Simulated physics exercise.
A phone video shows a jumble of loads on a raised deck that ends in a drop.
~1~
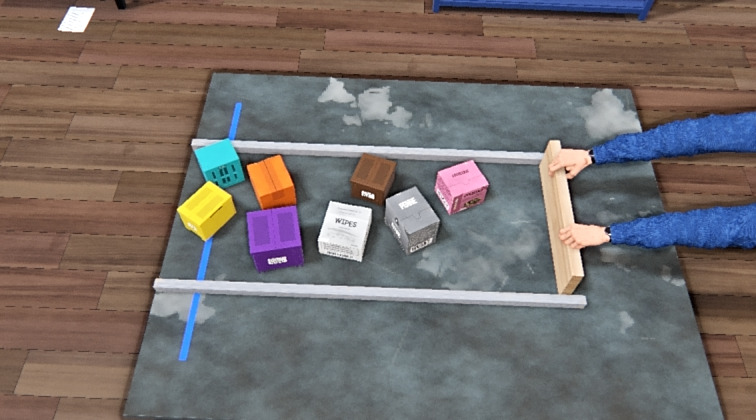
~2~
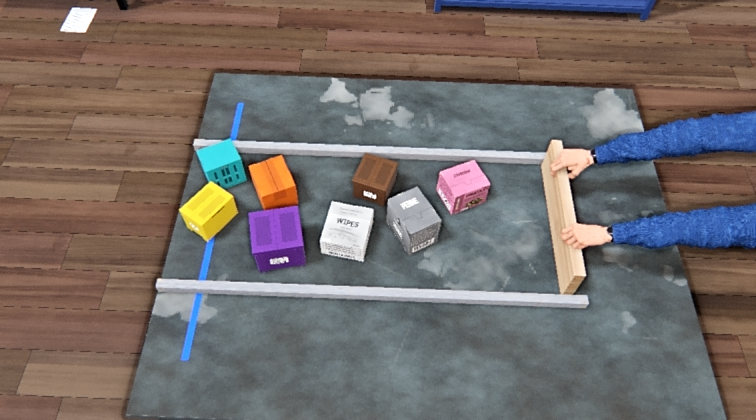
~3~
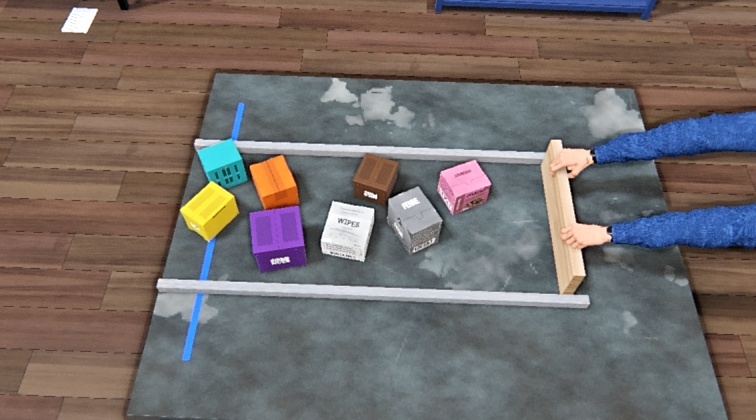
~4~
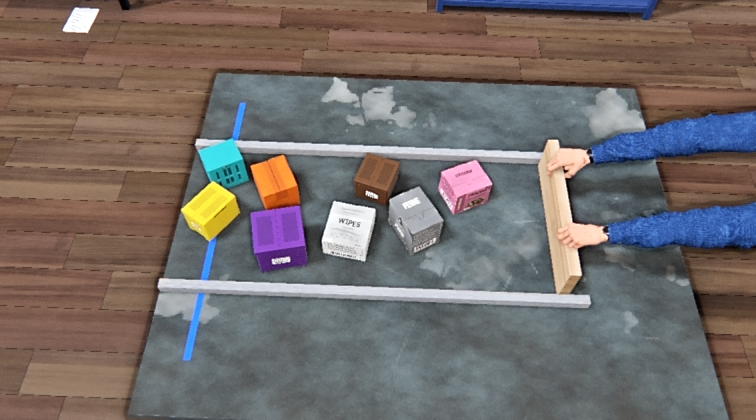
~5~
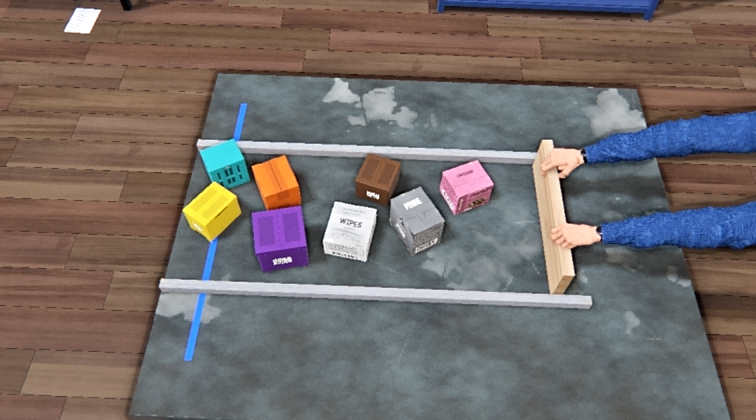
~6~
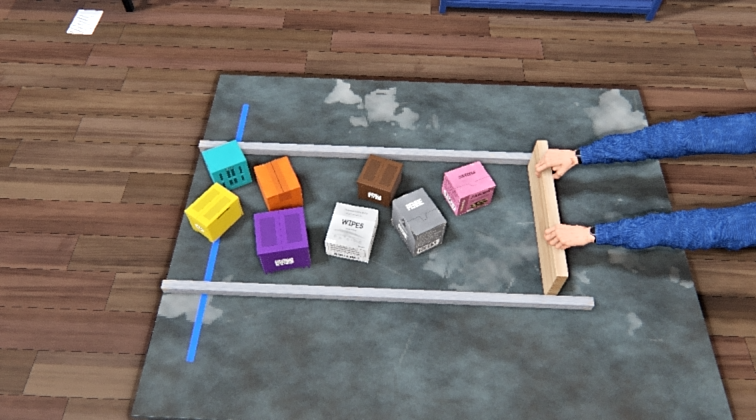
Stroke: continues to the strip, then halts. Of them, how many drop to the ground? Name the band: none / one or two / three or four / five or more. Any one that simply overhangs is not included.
Band: Five or more.
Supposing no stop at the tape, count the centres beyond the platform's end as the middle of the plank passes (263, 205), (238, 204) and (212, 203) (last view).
Place by place, 4, 5 and 6.
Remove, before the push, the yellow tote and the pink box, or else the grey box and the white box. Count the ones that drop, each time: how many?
4 in the first try, 4 in the second.
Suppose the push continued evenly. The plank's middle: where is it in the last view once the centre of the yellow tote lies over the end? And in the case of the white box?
Around (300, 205) first and around (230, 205) second.
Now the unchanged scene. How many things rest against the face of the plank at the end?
The count in contact is 2.
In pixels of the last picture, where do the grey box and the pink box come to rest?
In the last picture, roughly (201, 206) and (207, 171).
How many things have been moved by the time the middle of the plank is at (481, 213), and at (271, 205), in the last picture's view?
At that stage 1; at the next, 8.
Early on, none off yet; yellow tote at rest near (215, 213); turquoise crate at rest near (228, 167); orange parcel at rest near (279, 187).
A while later, none off yet; yellow tote at rest near (215, 213); turquoise crate at rest near (228, 167); orange parcel travelled a little near (270, 188).
Further along, none off yet; yellow tote leaning well over near (159, 221); turquoise crate travelled about its own width near (192, 162); orange parcel travelled well along near (197, 197).
Finally, the number that fall off is five or more; lost, brown tote, white box, purple tote, orange parcel, turquoise crate and yellow tote.
